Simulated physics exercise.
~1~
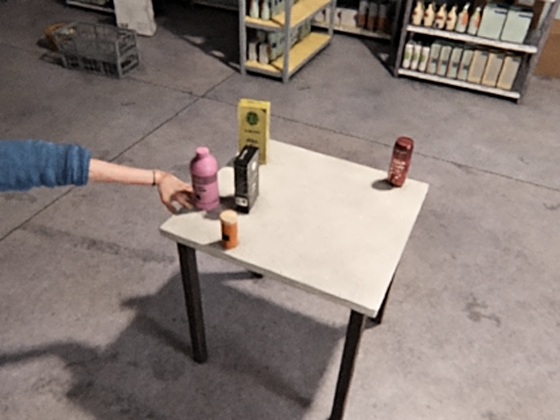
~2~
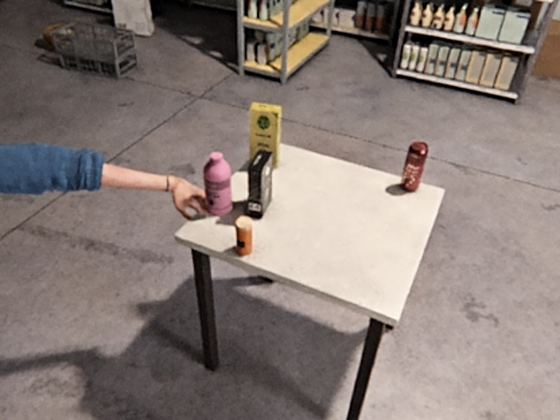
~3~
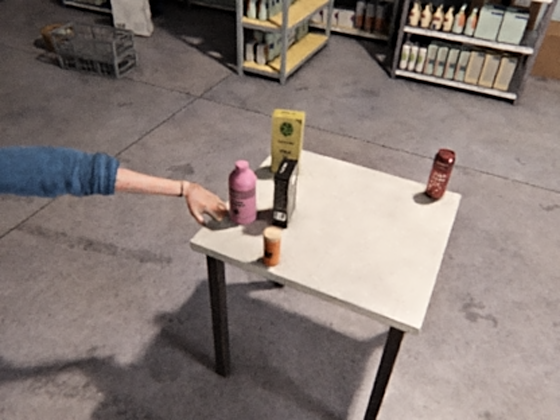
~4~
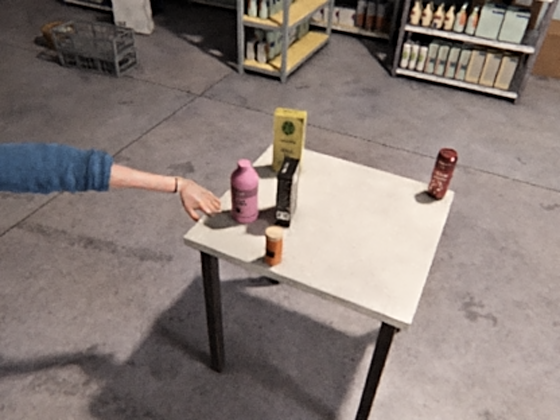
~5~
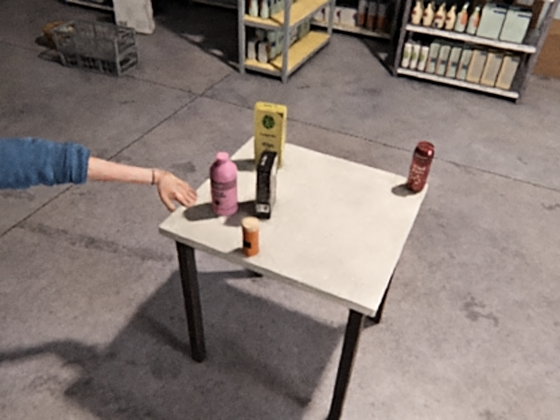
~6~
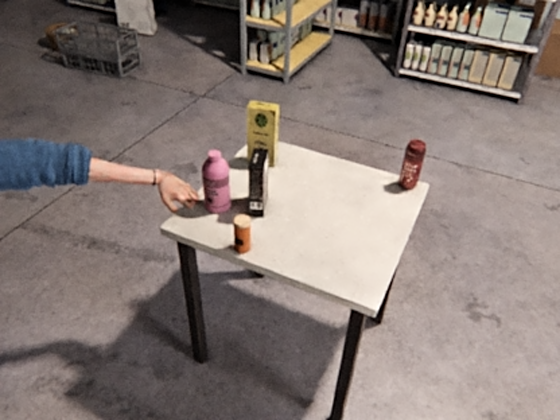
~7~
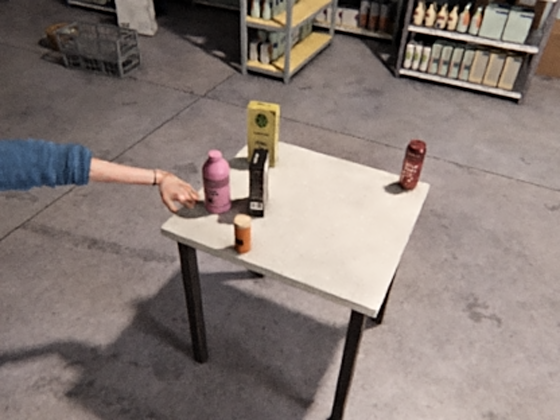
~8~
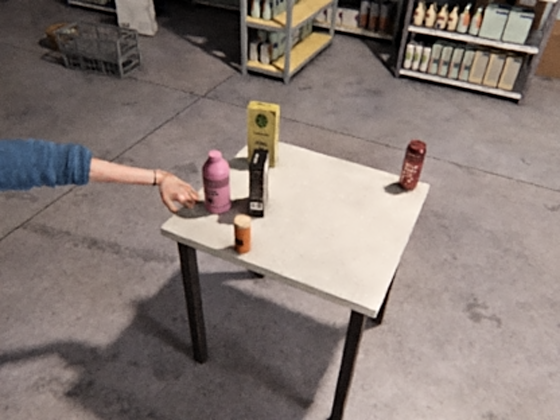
A small pale-topped table with dark legs slides a short way to the right across a grey concrete floor, seen from above in a storeroom with stocked shelves and a crate behind. On it stand a pink bottle at the left, a black packet beside it, a yellow packet behind, an orange shaker near the front edge and a red can at the far right. A blue-sleeved arm reaches in from the left, its hand at the table's edge beside the bottle. The table stops briefly, then moves back left with the hand. It comes to rest with all five things still upright on top, only slightly shifted.
